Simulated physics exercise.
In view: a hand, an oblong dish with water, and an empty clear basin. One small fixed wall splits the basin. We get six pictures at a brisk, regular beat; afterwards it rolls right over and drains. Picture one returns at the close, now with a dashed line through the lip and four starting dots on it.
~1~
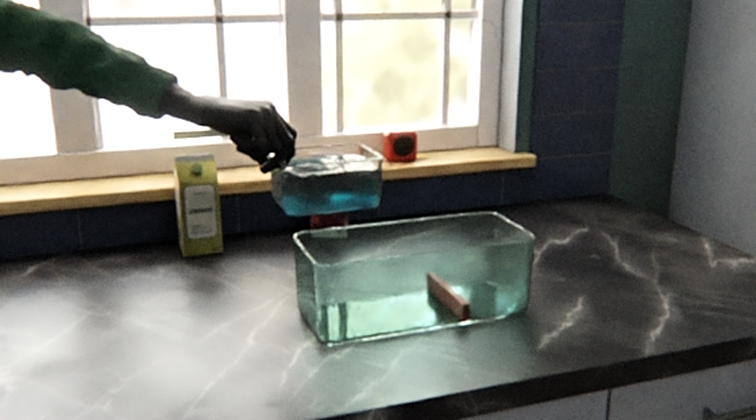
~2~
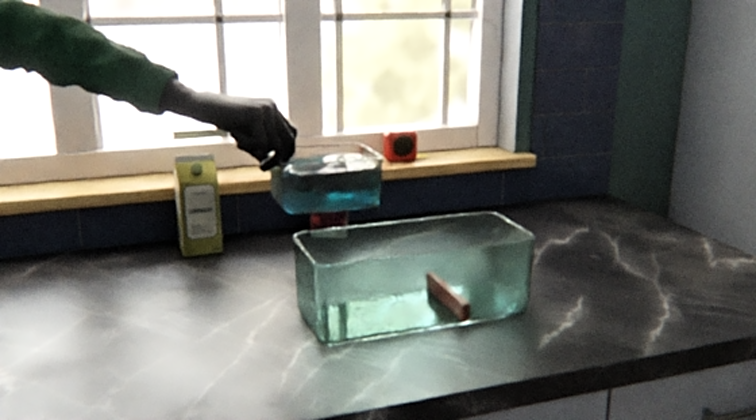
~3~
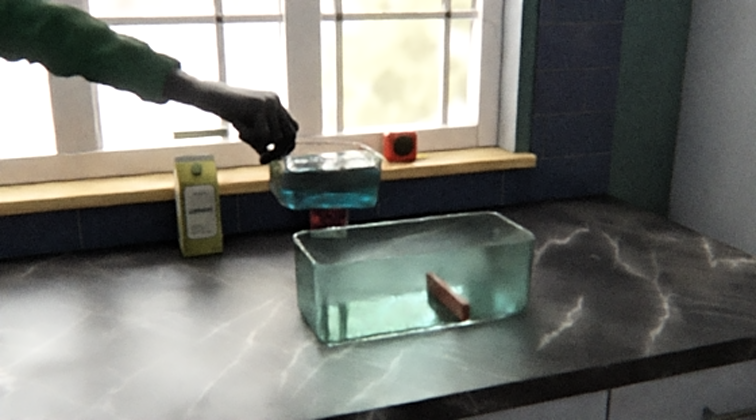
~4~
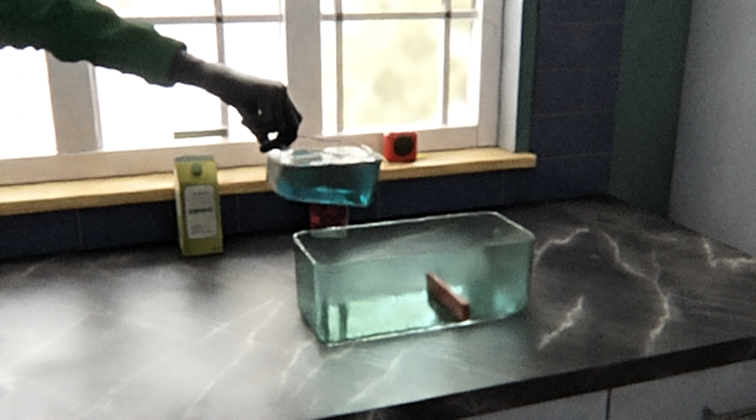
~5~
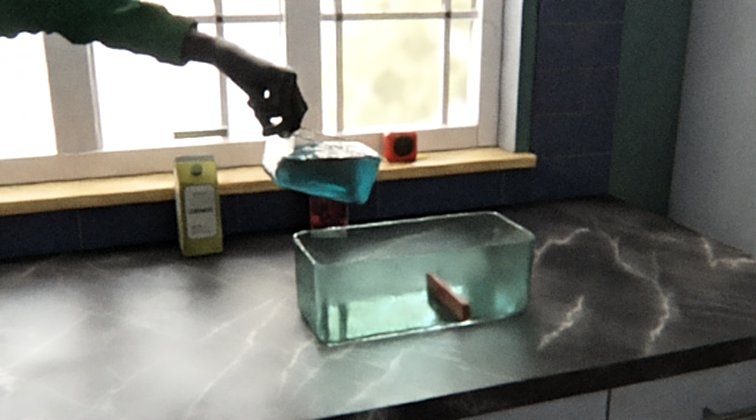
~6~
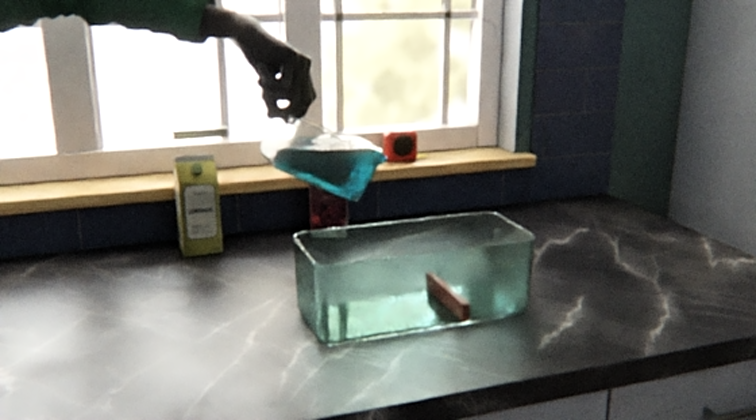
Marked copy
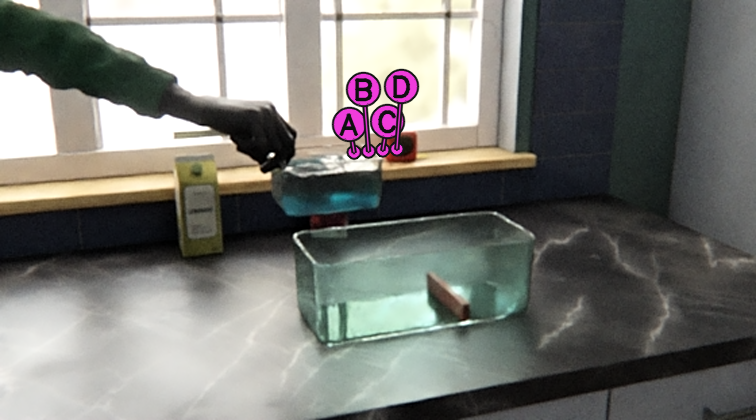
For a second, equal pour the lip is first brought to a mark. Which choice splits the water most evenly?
The answer is dot C.
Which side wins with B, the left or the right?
The left one.
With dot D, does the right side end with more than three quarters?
No, it does not.
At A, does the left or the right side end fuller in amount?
The left side.
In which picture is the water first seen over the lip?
Picture 6.
In magenta, A at (354, 152); B at (368, 151); C at (382, 150); D at (396, 148).
With A, about 79 % ends left of the wall and 20 % right of it.
With B, about 65 % ends left of the wall and 34 % right of it.
With C, about 50 % ends left of the wall and 49 % right of it.
With D, about 36 % ends left of the wall and 63 % right of it.
